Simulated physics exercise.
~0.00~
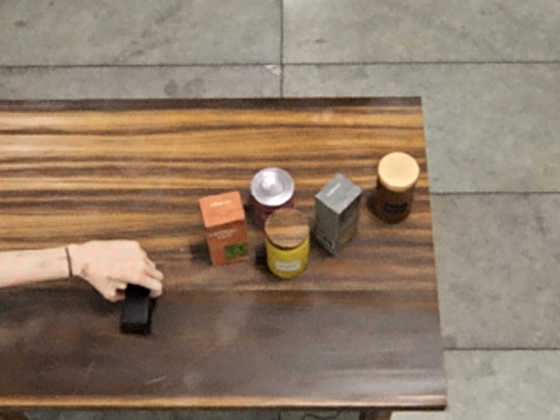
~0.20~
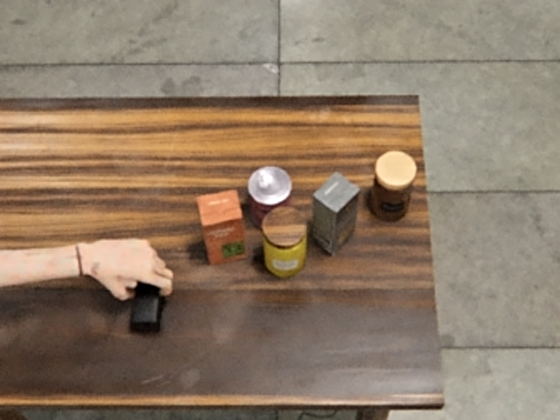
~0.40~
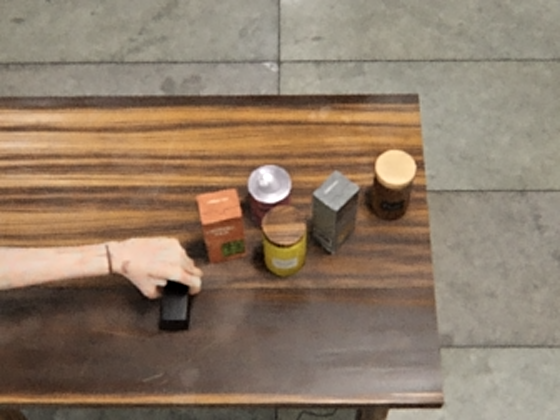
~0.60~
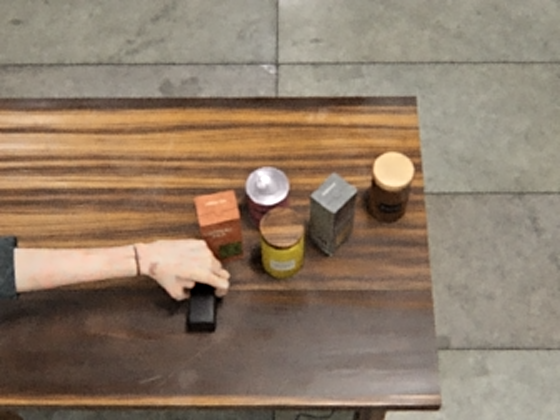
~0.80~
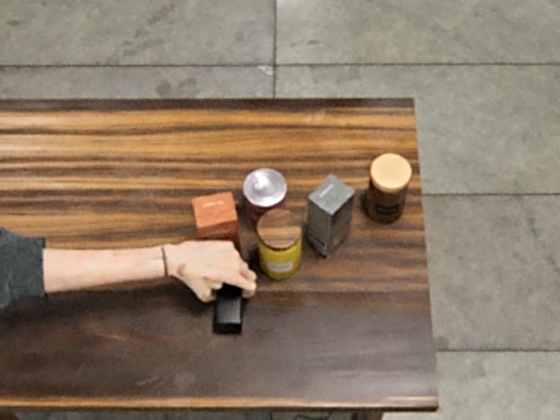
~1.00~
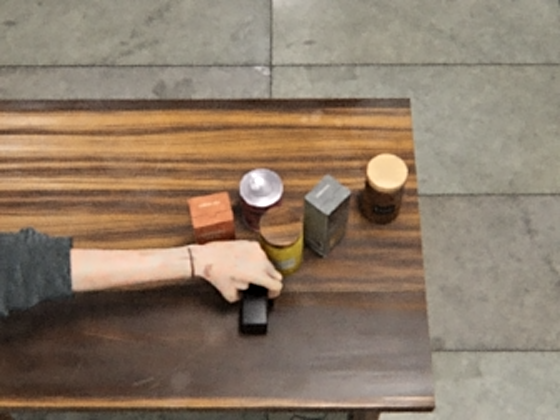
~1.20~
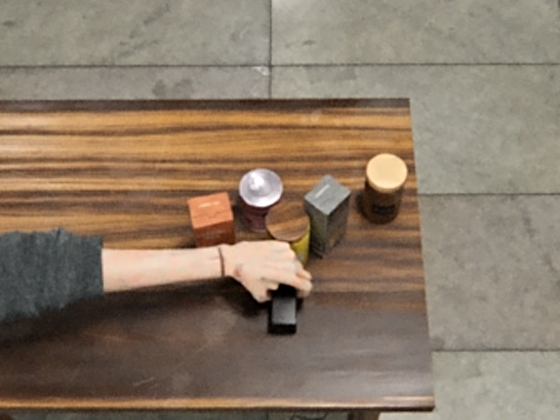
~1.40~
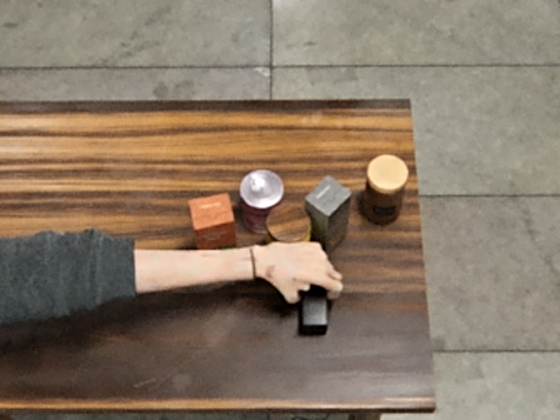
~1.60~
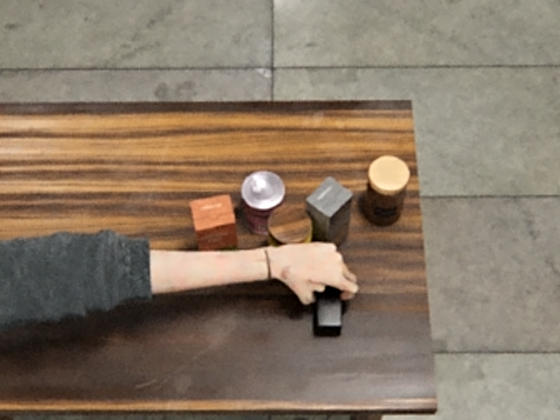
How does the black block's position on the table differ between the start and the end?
At the start the black block is to the left of the group of jars and cartons, below and left of the orange carton. By the end it has been slid right and sits in front of the group, just below the grey carton, with the hand still on it.
